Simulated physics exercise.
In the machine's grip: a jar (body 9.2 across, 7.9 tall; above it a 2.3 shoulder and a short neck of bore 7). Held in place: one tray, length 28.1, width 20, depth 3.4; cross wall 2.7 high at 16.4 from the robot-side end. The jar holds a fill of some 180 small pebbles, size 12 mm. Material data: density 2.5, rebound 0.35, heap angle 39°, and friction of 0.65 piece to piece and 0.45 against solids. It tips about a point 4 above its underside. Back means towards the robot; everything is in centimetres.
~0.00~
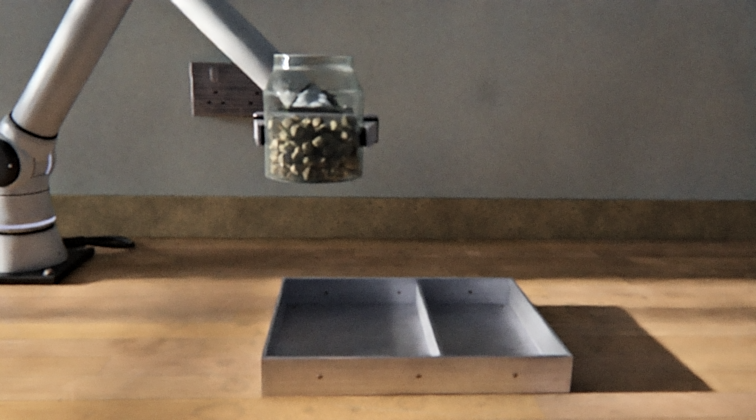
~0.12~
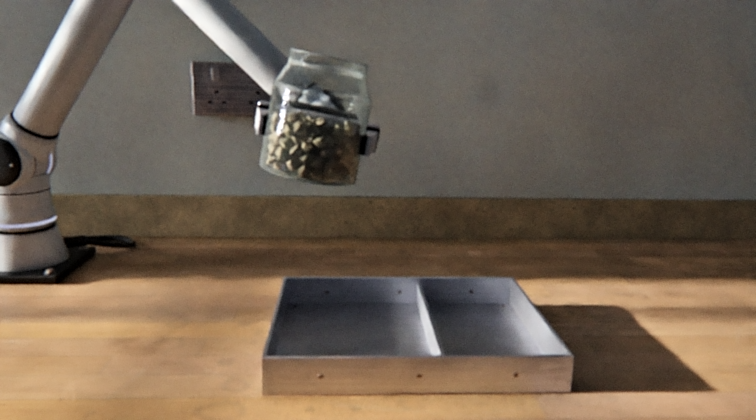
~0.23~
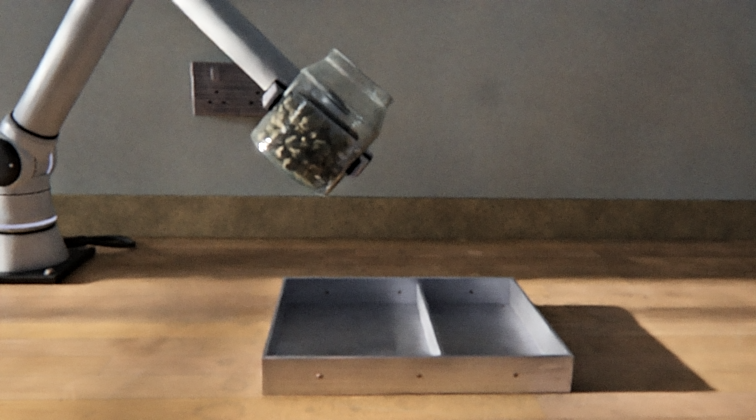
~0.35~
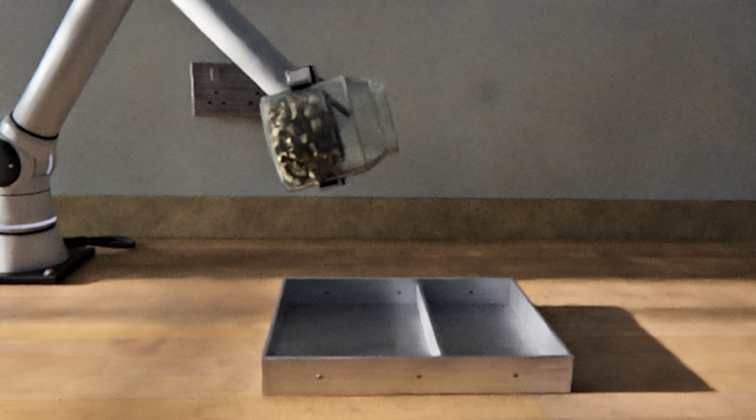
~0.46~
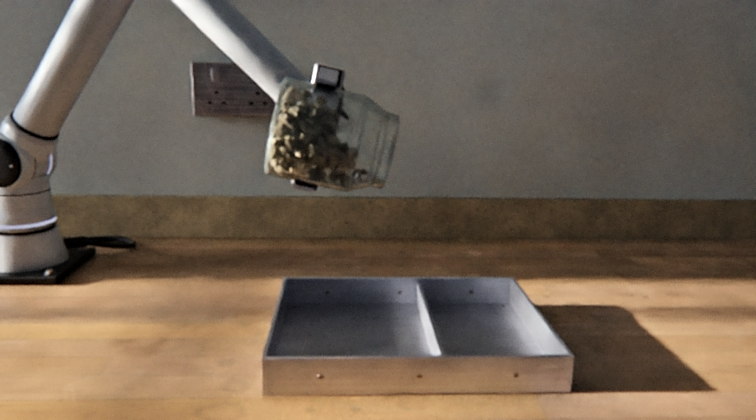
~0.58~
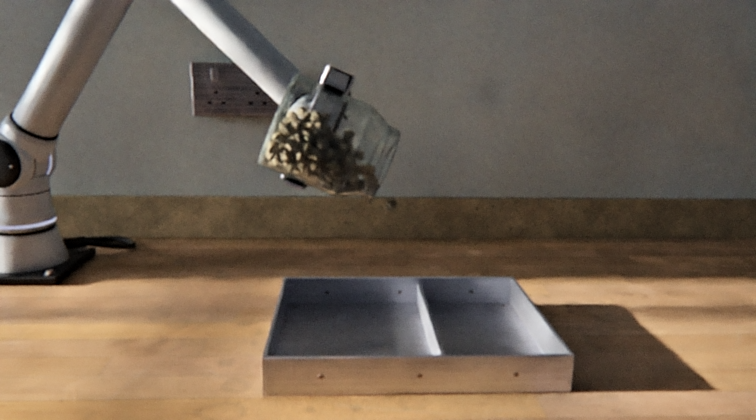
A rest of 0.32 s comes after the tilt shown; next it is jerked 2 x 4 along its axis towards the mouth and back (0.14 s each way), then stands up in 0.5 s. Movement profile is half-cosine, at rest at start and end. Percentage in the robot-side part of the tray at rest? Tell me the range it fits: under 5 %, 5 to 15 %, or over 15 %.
It fits over 15 %.
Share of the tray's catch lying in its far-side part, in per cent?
I'd reckon close to 45 in a hundred.
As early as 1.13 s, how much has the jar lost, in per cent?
About 20 percent up to now.
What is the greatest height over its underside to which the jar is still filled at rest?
The topmost pieces come to rest some 5.5 cm above the jar's underside.
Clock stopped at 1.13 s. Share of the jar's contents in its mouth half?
Around 85 percent.
After 1.13 s, tipped 113°, highest piece 22 above the table; 149 in the jar, 20 in the robot-side part, 7 in the far-side part, 8 in flight or on a rim.
After 1.68 s, tipped 66°, highest piece 24 above the table; 102 in the jar, 48 in the robot-side part, 32 in the far-side part, 2 in flight or on a rim.
After 2.16 s, upright, highest piece 24 above the table; 100 in the jar, 48 in the robot-side part, 36 in the far-side part.
After 2.86 s, upright, highest piece 24 above the table; 100 in the jar, 48 in the robot-side part, 36 in the far-side part.
In the end, 100 in the jar, 48 in the robot-side part, 36 in the far-side part. That is 26 % in the robot-side part of the tray.
